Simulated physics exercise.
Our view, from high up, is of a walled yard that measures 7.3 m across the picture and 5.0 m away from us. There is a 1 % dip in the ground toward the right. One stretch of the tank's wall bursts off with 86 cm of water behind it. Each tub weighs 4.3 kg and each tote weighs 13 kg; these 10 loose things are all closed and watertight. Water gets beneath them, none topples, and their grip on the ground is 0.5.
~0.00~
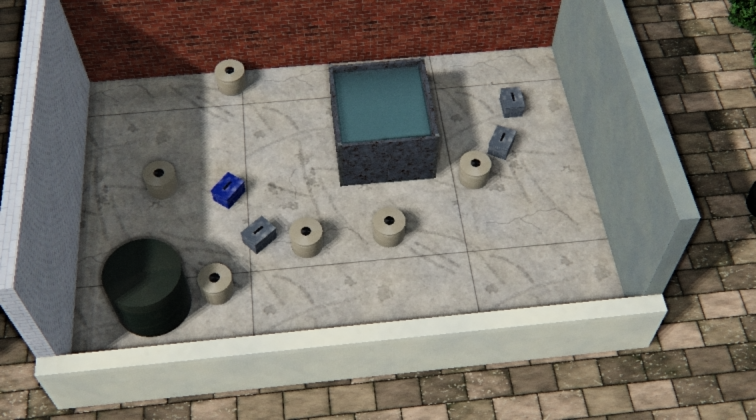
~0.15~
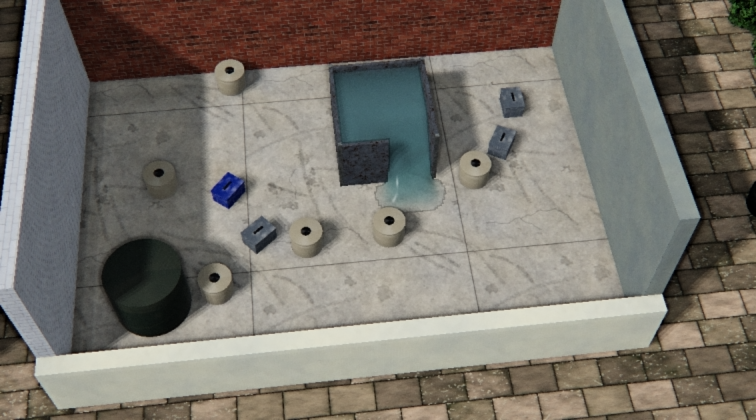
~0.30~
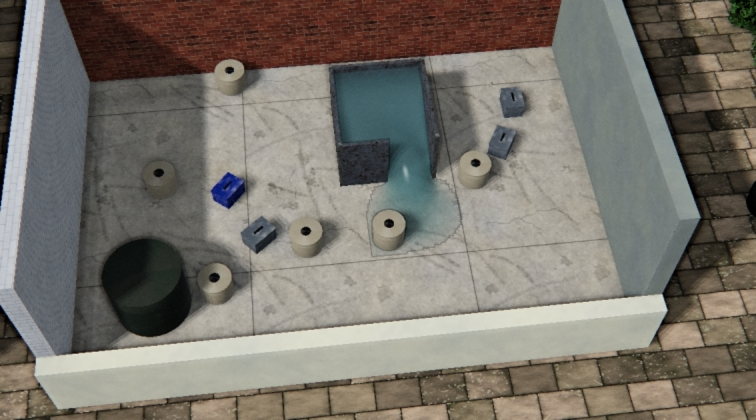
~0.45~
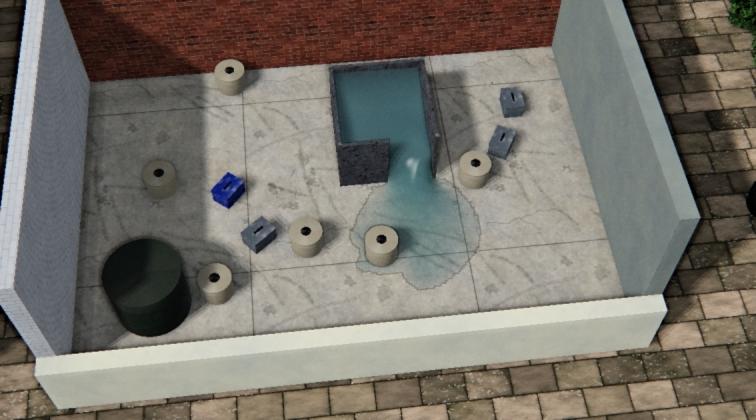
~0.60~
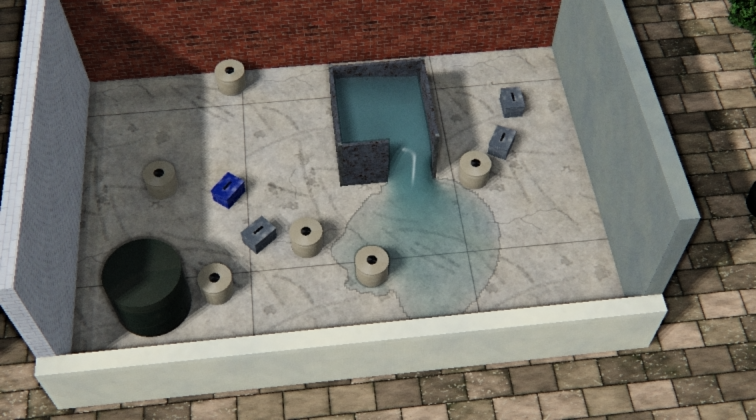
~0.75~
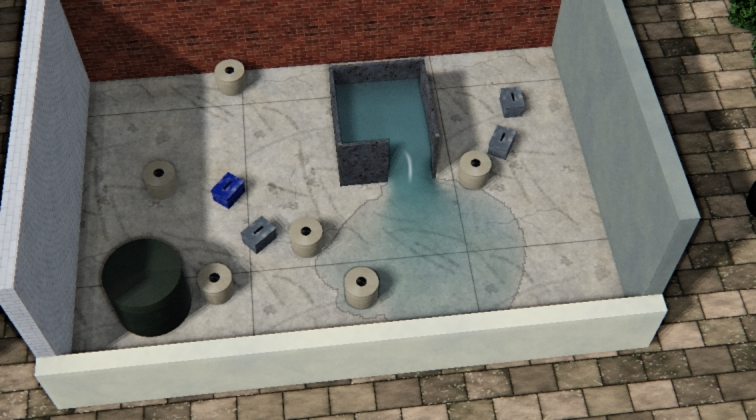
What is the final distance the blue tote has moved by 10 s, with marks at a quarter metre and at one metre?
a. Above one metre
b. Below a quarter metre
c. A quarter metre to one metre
b, below a quarter metre.
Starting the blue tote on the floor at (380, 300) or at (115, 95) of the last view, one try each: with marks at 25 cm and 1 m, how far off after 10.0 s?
Results, in order: Borne far off, then essentially stationary.
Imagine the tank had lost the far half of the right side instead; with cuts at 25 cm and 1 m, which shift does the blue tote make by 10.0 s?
Had it gone that way, the blue tote would sit tight.
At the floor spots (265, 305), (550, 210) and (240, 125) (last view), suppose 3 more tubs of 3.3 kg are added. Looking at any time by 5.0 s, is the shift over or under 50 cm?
Spot by spot, in turn: Exceeds it, exceeds it, falls short.
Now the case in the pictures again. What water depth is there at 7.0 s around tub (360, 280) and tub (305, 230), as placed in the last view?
I'd put it at 4 cm and 2 cm respectively.
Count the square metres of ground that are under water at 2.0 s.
About 13 m2 is covered.
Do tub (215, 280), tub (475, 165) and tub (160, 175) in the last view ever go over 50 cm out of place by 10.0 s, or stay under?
Item by item, they came out above the mark, above the mark and above the mark.
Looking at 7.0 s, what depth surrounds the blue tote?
About 1 cm.
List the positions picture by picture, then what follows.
The blue tote at (227, 186), on the bottom; water covers 1.8 m2; 0 of 10 have shifted, in the first picture.
The blue tote at (227, 186), on the bottom; 2.2 m2 under water; 0 of 10 have shifted, in the second picture.
The blue tote at (227, 186), on the bottom; water covers 3.0 m2; 0 of 10 have shifted, in the third picture.
The blue tote at (227, 186), on the bottom; water covers 4.0 m2; 1 of 10 have shifted, in the fourth picture.
The blue tote at (227, 186) rests on the ground; 5.4 m2 under water; 1 of 10 have shifted, in the fifth picture.
The blue tote at (227, 186), on the bottom; water covers 7.0 m2; 1 of 10 have shifted, in the sixth picture.
After 2.0 s the blue tote is near (227, 186), 0.0 m from its start, aground; 1 afloat.
After 4.5 s the blue tote is near (227, 186), 0.0 m from its start, aground; 1 afloat.
After 7.0 s the blue tote is near (227, 186), 0.0 m from its start, aground; 2 afloat.
After 10.0 s the blue tote is near (227, 186), 0.0 m from its start, aground; 5 afloat.
